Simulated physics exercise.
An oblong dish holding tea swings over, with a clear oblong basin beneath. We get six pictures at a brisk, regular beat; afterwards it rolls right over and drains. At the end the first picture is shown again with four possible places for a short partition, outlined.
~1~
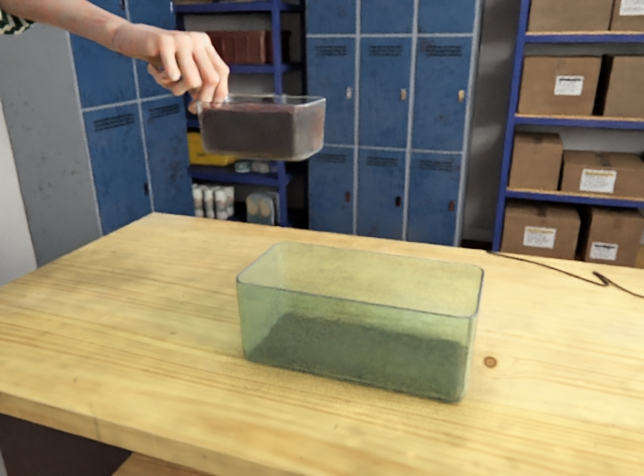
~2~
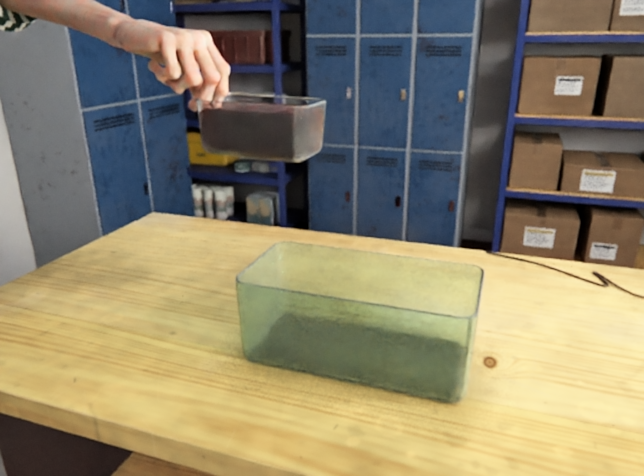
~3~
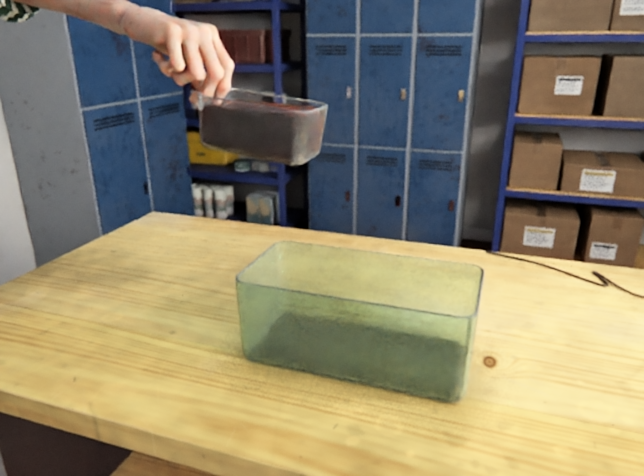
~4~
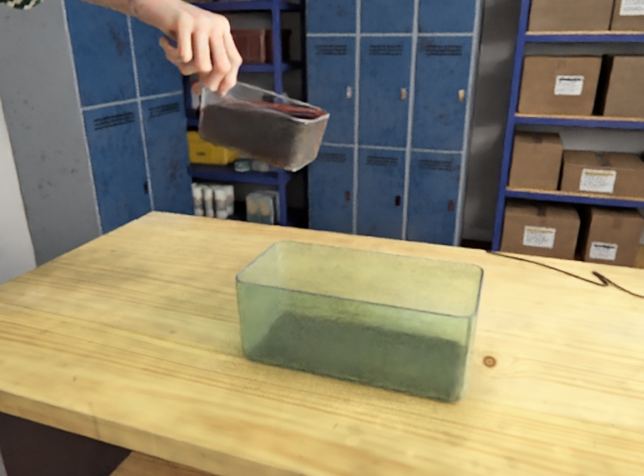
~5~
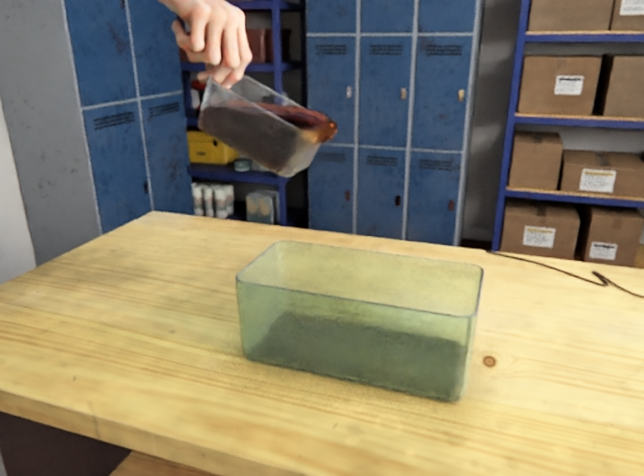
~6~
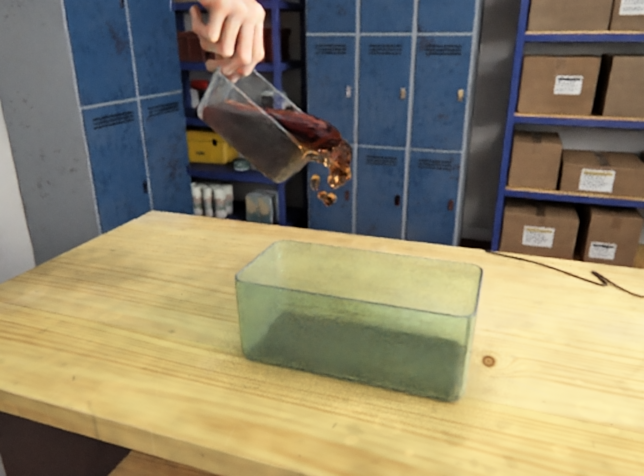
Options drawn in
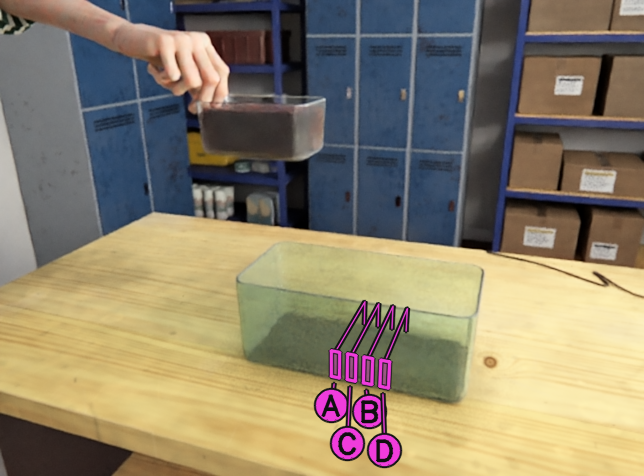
A hand held a small clear dish of dark liquid above a larger clear, oblong basin on a wooden table, then tilted it steadily to the right until reddish-brown liquid poured over its lip.
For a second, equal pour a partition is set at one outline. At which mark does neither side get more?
Go for B.
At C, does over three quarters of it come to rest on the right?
No, it does not.
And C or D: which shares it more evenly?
Here it is slot C.
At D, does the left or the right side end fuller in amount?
More ends on the left.
In magenta, A at (334, 383); B at (366, 390); C at (350, 387); D at (382, 393).
With A, about 24 % ends left of the wall and 73 % right of it; 3 % is lost outside.
With B, about 51 % ends left of the wall and 46 % right of it; 3 % is lost outside.
With C, about 32 % ends left of the wall and 65 % right of it; 3 % is lost outside.
With D, about 80 % ends left of the wall and 17 % right of it; 3 % is lost outside.
